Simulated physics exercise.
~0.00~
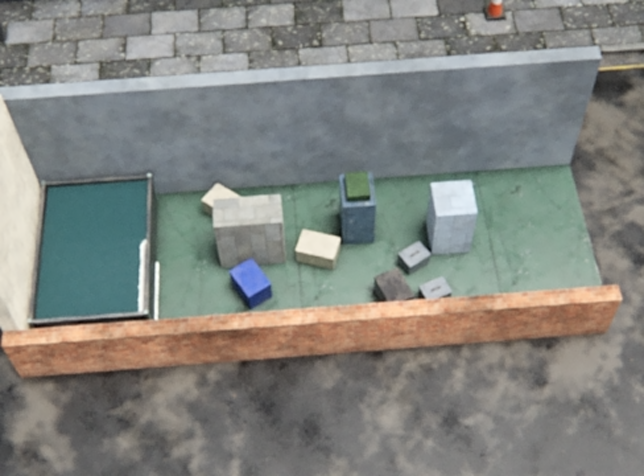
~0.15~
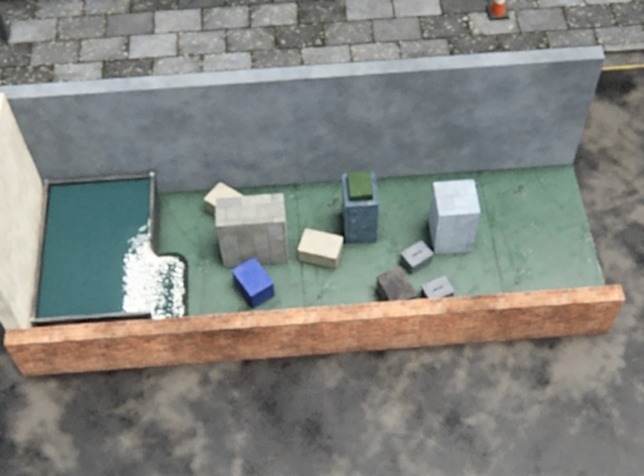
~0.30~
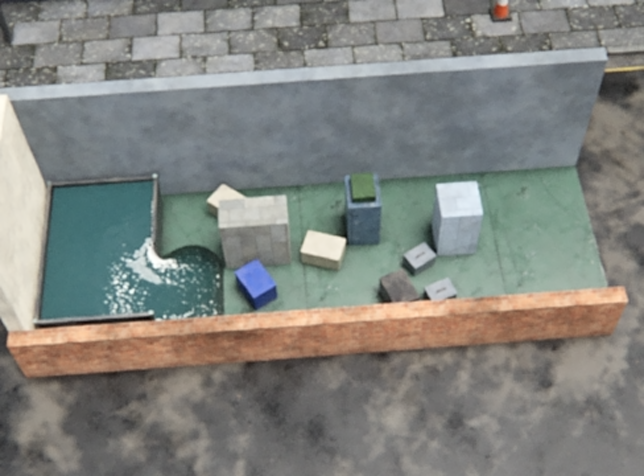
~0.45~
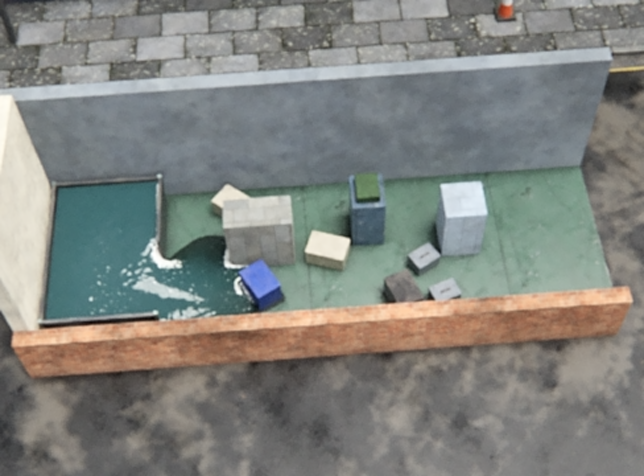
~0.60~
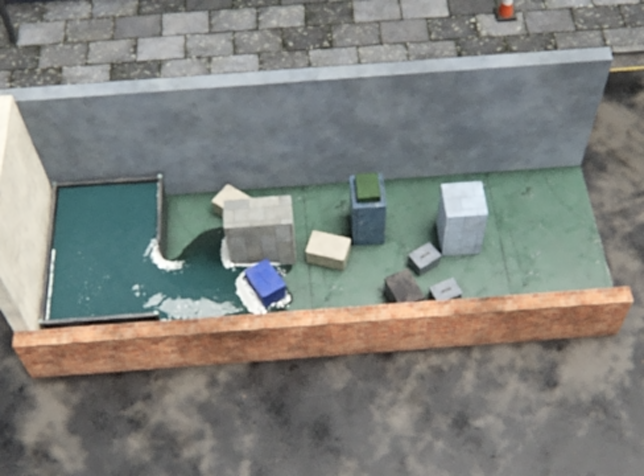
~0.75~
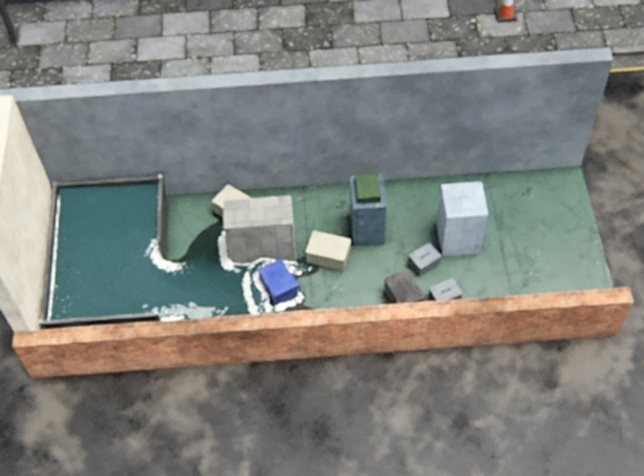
In a walled passage with a green floor, water pours from a gap in the tank at the left and spreads rightward around a large grey block, then shifts the blue chest slightly right while the other items stay still.
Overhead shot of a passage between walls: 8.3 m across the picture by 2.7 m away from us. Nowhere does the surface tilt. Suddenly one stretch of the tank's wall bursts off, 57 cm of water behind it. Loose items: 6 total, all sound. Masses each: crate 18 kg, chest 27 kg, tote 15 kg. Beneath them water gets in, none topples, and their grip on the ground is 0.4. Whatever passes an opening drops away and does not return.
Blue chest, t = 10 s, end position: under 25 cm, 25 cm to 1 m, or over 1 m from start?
It should get well clear of its start.
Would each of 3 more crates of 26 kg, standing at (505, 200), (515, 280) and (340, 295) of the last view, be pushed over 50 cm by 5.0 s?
Per the listed order, stays closer, goes farther, goes farther.
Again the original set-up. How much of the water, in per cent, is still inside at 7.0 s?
About 68 in a hundred parts of the water.
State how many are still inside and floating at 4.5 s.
Tally: 0 of them.
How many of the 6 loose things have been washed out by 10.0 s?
4.
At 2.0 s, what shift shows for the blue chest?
By that time, close to 250 cm.
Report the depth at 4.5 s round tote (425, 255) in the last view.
Around 9 centimetres.
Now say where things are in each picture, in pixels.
In the first frame, the blue chest at (250, 277) rests on the ground; water covers 3.7 m2; 0 of 6 have shifted.
In the second frame, the blue chest at (253, 276), on the bottom; 4.4 m2 under water; 0 of 6 have shifted.
In the third frame, the blue chest at (255, 278), on the bottom; 5.2 m2 under water; 0 of 6 have shifted.
In the fourth frame, the blue chest at (260, 278) rests on the ground; 5.9 m2 under water; 0 of 6 have shifted.
In the fifth frame, the blue chest at (265, 278) rests on the ground, 7 cm from its start; 6.3 m2 under water; 1 of 6 have shifted.
In the sixth frame, the blue chest at (278, 277) rests on the ground, 26 cm from its start; 6.7 m2 under water; 1 of 6 have shifted.
After 2.0 s the blue chest is near (430, 276), 2.5 m from its start, afloat; 0 of 6 are out; 1 afloat.
After 4.5 s the blue chest has gone out; 3 of 6 are out; 0 afloat.
After 7.0 s the blue chest has gone out; 4 of 6 are out; 0 afloat.
After 10.0 s the blue chest has gone out; 4 of 6 are out; 0 afloat.
